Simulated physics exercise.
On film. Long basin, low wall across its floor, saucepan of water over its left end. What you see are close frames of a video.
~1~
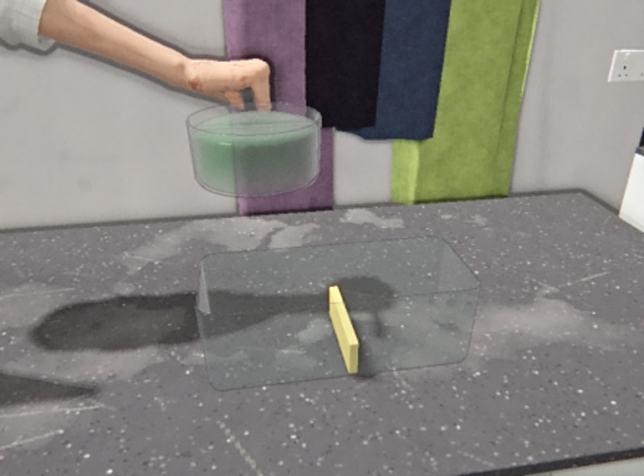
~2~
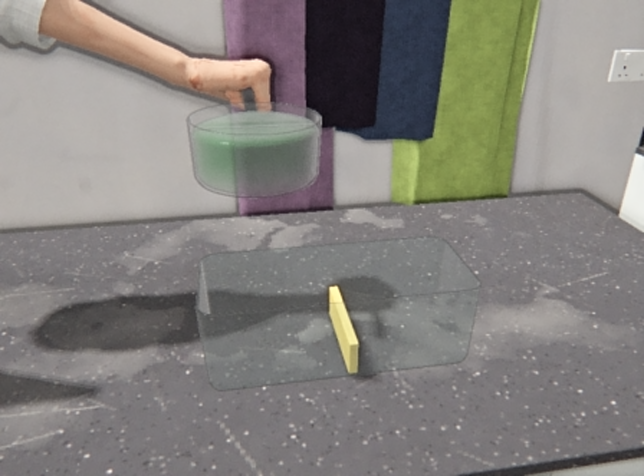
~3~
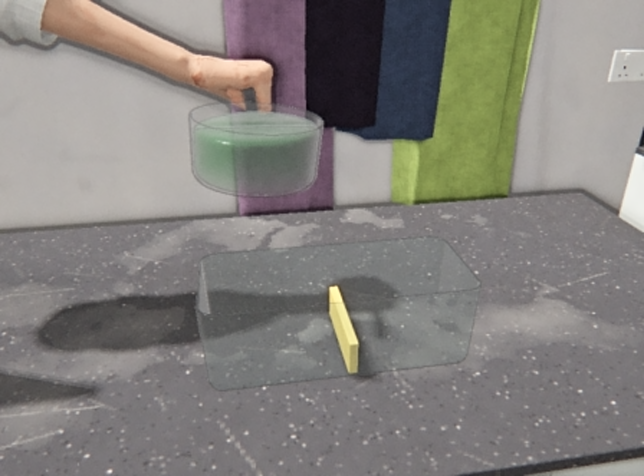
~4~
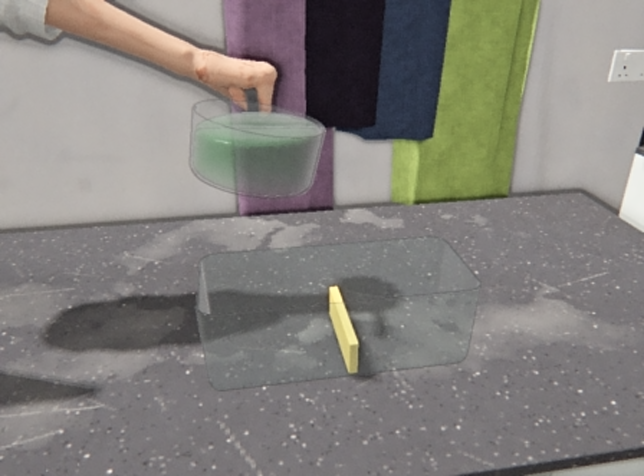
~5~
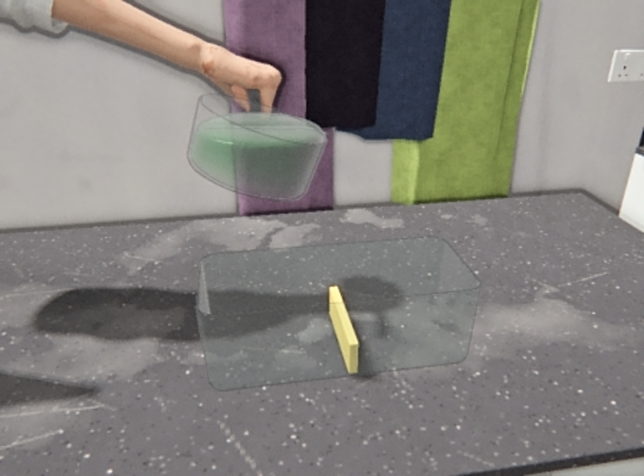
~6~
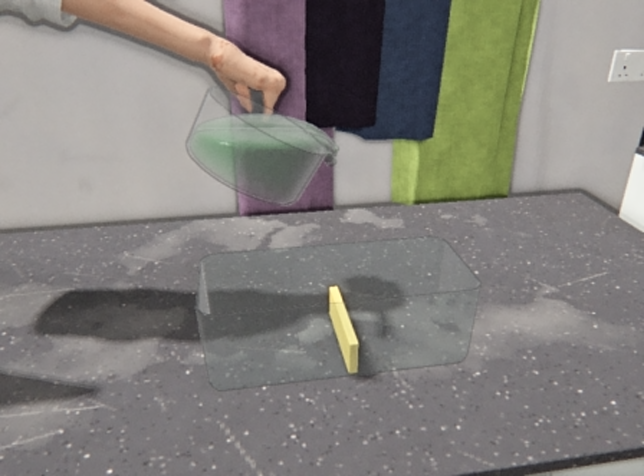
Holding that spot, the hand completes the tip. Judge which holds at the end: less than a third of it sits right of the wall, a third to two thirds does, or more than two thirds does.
High range.
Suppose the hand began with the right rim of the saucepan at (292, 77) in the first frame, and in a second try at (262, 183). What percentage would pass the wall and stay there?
You'd get around 65 per cent and then around 10 per cent.
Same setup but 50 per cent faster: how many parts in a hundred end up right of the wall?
Share on the right: Some 65 percent.
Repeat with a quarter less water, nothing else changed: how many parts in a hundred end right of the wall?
70 in a hundred.
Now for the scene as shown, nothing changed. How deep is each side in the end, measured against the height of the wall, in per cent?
Left part: 20 per cent; right part: 70.
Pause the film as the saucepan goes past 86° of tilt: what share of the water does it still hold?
Roughly 30 %.
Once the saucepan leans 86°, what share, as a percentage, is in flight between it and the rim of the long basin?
That works out near 45 percent.
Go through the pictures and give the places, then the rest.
It leans 0°; its right rim is at (319, 116); the water meets the walls at (191, 129) and (316, 123); the long basin's rim runs from (199, 284) to (462, 261); the wall's top is at (343, 314), in the first frame.
It leans 1°; its right rim is at (319, 117); the water meets the walls at (191, 128) and (316, 124), in the second frame.
It leans 5°; its right rim is at (321, 122); the water meets the walls at (192, 128) and (318, 125), in the third frame.
It leans 11°; its right rim is at (323, 129); the water meets the walls at (194, 127) and (320, 126), in the fourth frame.
It leans 20°; its right rim is at (324, 138); the water meets the walls at (194, 129) and (322, 131); 1 per cent is over the edge, in the fifth frame.
It leans 30°; its right rim is at (324, 150); the water meets the walls at (191, 130) and (322, 140); 6 per cent is over the edge, in the sixth frame.
A moment on, the saucepan is tipped on its side and 28 per cent is still to pour, 1 is left of the wall and 27 right of it.
Next, the saucepan is tipped right over and 6 per cent is still to pour, 12 is left of the wall and 74 right of it.
Then the saucepan is tipped right over and 1 per cent is still to pour, 23 is left of the wall and 75 right of it.
Later the saucepan is tipped right over and 0 per cent is still to pour, 24 is left of the wall and 75 right of it.
At rest 24 per cent lies left of the wall, 75 right of it and 1 outside.
